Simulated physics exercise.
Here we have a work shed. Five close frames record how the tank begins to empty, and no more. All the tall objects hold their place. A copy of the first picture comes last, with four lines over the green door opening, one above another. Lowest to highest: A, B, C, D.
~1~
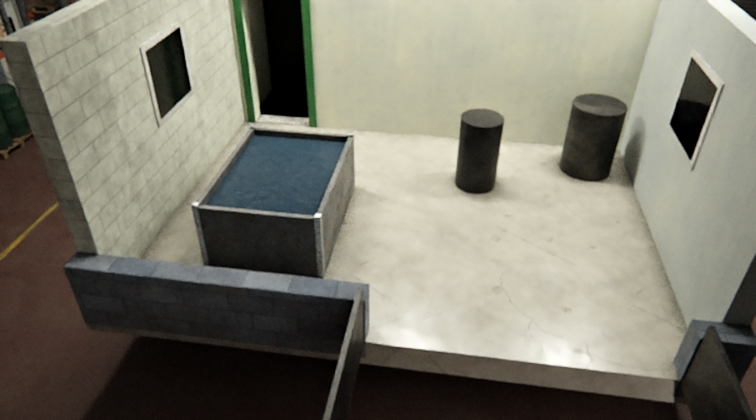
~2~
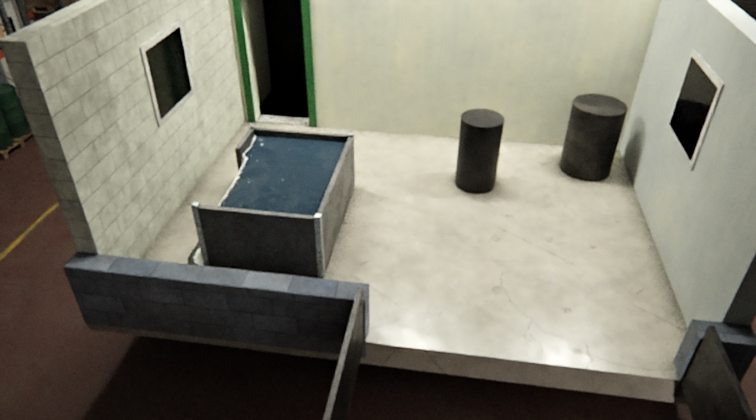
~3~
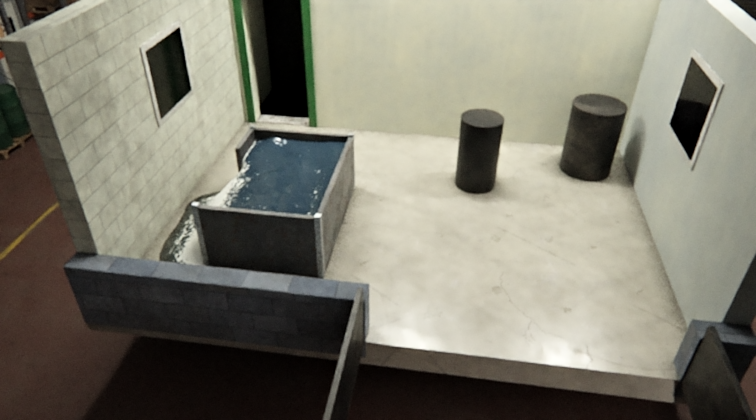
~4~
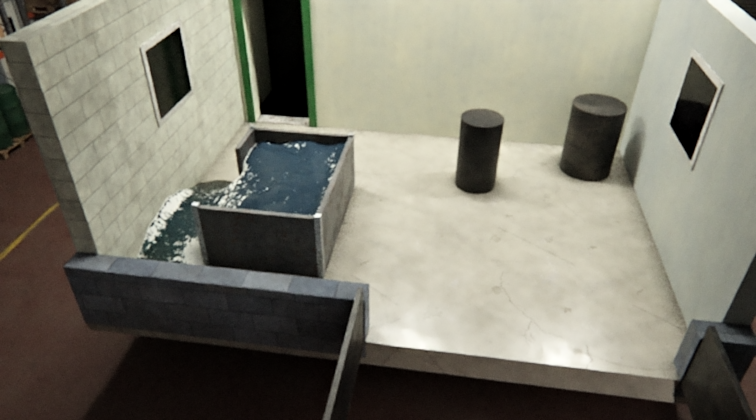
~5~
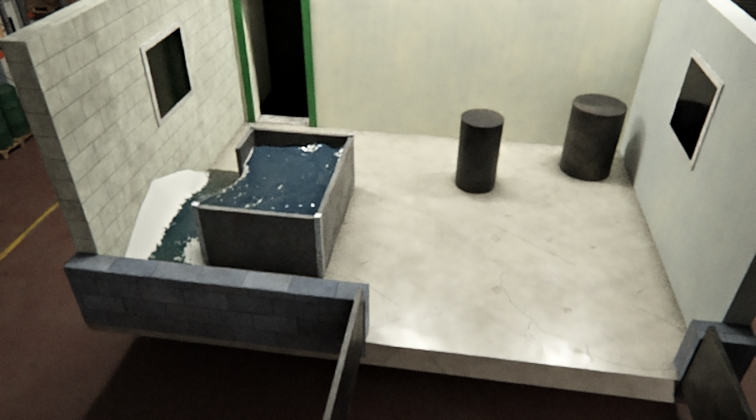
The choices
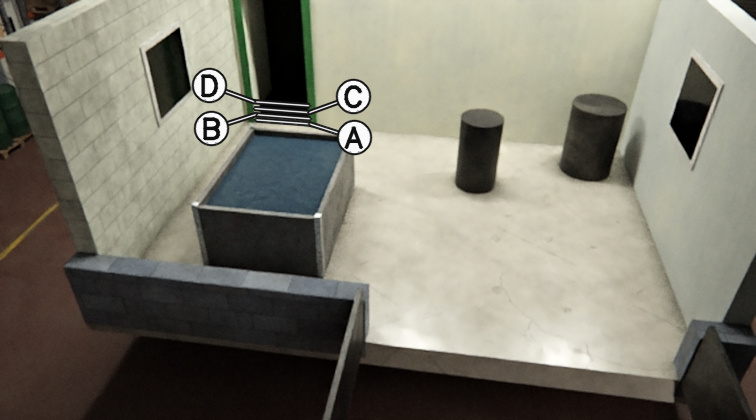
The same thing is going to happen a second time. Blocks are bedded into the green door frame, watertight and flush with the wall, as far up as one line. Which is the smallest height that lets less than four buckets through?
Mark C.
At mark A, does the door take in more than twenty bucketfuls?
Yes, it does.
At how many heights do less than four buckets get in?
Two.
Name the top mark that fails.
That is mark B.
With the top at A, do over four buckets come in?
Yes.
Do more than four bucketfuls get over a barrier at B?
Yes.
On the marked copy, A at (283, 121); B at (282, 116); C at (281, 110); D at (281, 103); from the bottom up A, B, C, D.
With A, dozens of bucketfuls pour in.
With B, about 9 bucketfuls get in.
With C, a splash gets over, under a bucket.
With D, nothing gets over.
